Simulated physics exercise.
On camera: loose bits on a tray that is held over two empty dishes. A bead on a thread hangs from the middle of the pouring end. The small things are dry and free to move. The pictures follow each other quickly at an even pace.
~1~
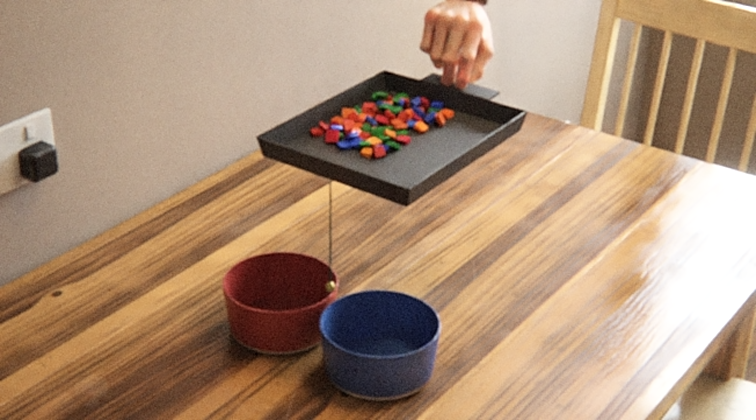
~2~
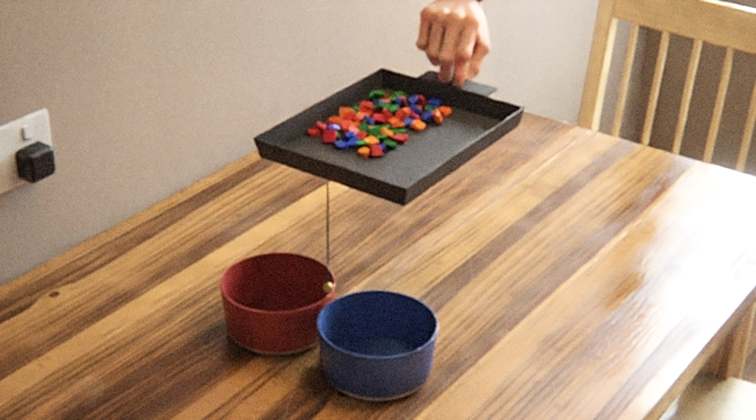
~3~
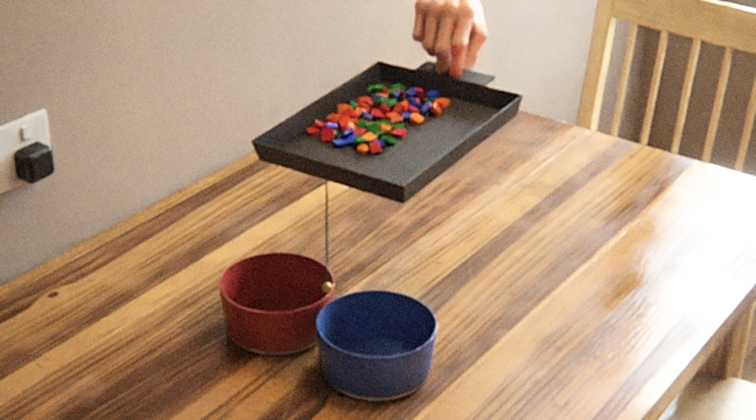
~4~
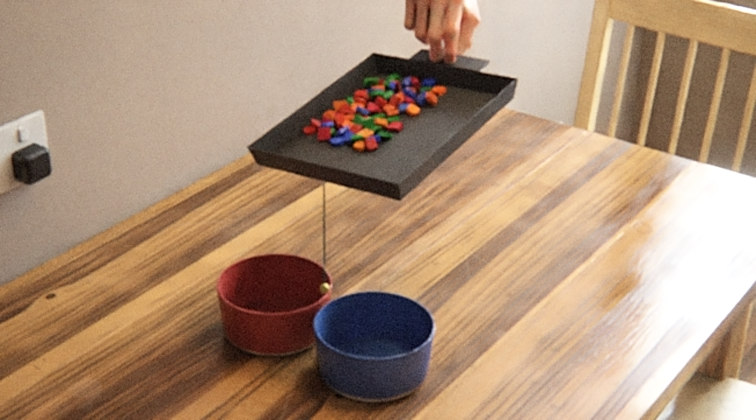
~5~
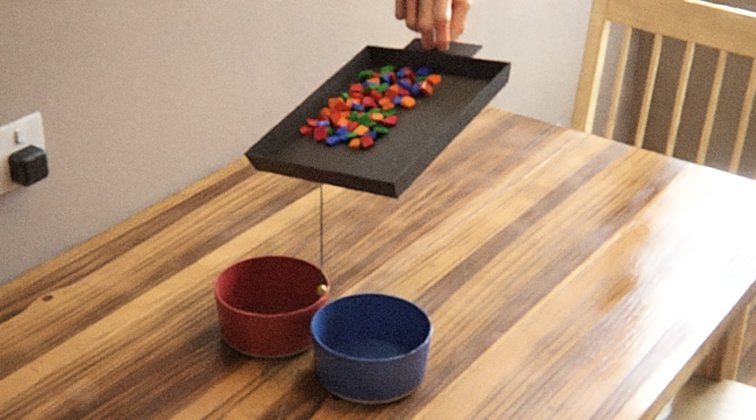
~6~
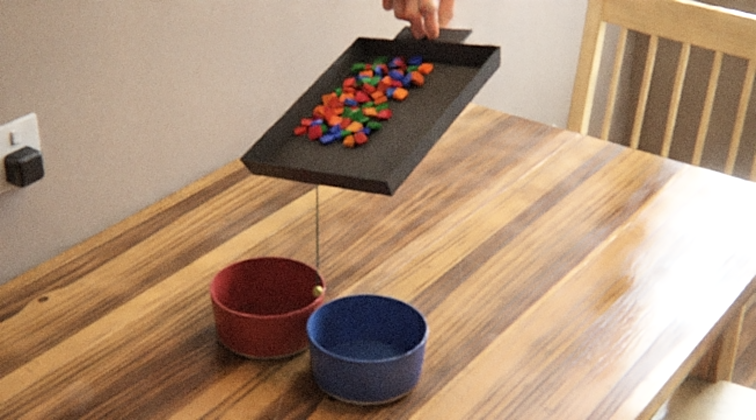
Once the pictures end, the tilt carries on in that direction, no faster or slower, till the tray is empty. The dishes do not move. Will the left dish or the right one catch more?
The left-hand one ends fuller.
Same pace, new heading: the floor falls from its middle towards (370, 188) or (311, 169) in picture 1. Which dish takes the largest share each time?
One: The right one. Two: The left dish.
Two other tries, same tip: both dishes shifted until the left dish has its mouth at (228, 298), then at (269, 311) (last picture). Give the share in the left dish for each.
In turn 80 and 40 in a hundred.
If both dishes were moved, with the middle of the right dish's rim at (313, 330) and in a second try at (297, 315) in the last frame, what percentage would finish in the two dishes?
Near 70 % and 60 %.
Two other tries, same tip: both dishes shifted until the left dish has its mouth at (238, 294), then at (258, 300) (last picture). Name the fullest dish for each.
First the left dish, then left.
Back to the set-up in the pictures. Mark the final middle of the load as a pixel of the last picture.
At about (261, 322).
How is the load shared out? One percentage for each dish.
About: Left dish 100, right dish 0 per cent.
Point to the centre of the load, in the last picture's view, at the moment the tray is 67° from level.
Close to (281, 154).
Shortly afterwards, tray tipped steeply; all but a few on the tray; only a few in the air.
Next, tray tipped past a quarter turn; near half on the tray; near a third in the left dish; a little in the air.
Some moments later, tray tipped past a quarter turn; the whole lot in the left dish.
In the end, tray tipped past a quarter turn; none at all in the right dish; the whole lot in the left dish.
